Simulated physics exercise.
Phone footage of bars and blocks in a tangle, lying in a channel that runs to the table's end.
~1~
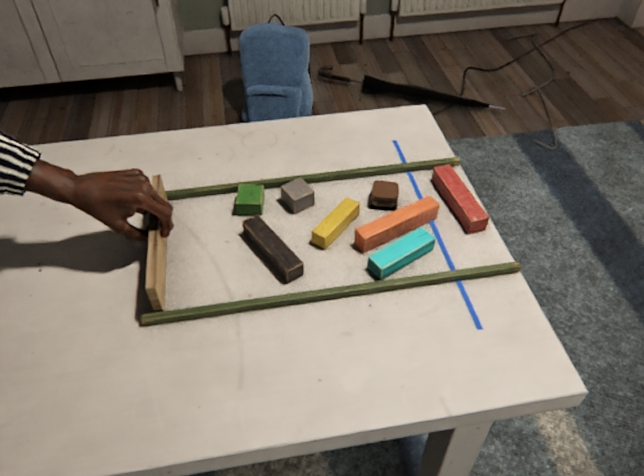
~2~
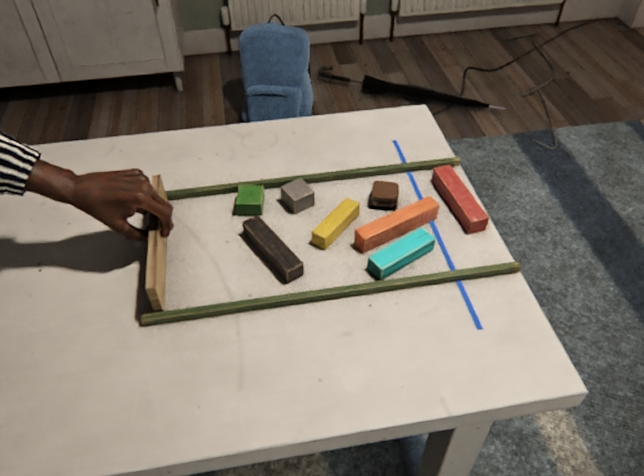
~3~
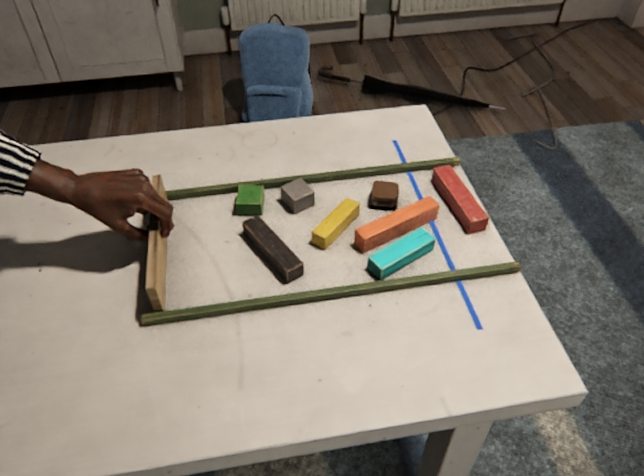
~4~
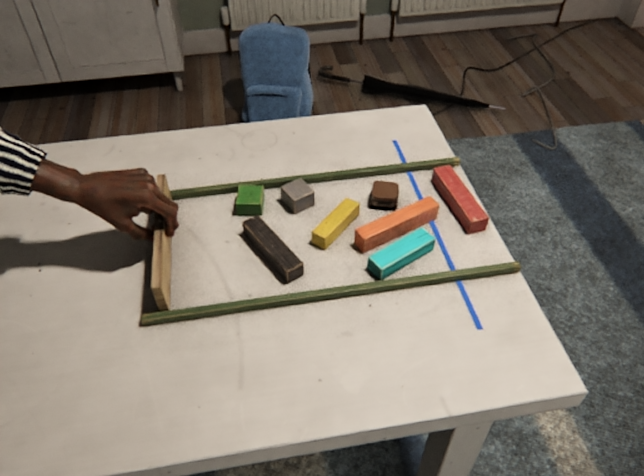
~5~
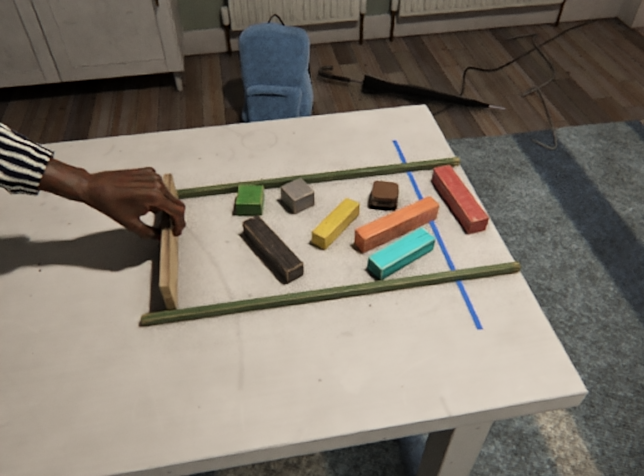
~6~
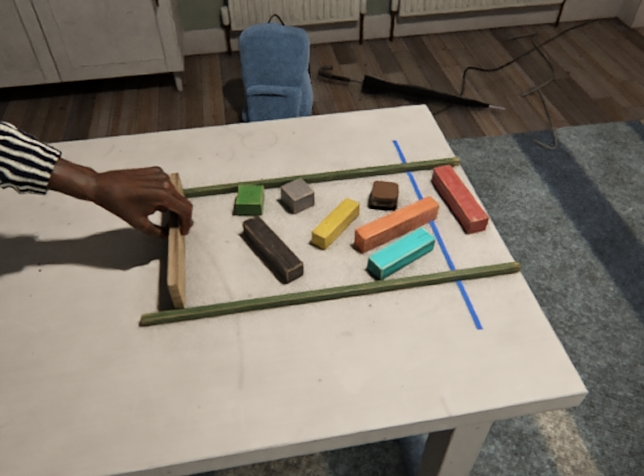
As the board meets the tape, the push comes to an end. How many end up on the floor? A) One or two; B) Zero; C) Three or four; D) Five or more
One or two (A).
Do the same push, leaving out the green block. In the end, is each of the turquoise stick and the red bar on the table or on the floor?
The turquoise stick remains up, the red bar goes over.
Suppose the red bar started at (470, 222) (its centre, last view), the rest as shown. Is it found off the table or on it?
From that start it falls away.
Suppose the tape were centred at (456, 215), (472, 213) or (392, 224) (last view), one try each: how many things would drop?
The counts would be 6, 6 and 0.
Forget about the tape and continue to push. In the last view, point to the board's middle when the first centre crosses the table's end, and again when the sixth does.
At (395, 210) for the first, at (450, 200) for the sixth.
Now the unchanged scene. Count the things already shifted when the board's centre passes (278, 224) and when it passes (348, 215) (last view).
The count is 3 at the first point and 7 at the second.
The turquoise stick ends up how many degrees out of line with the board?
Some 50 degrees.
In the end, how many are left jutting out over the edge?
In total, 3 of them.
Soon after, none off yet; red bar at rest near (459, 198); orange bar at rest near (398, 224); brown case at rest near (385, 196).
In the end, the number that fall off is one or two; gone, brown case and red bar.
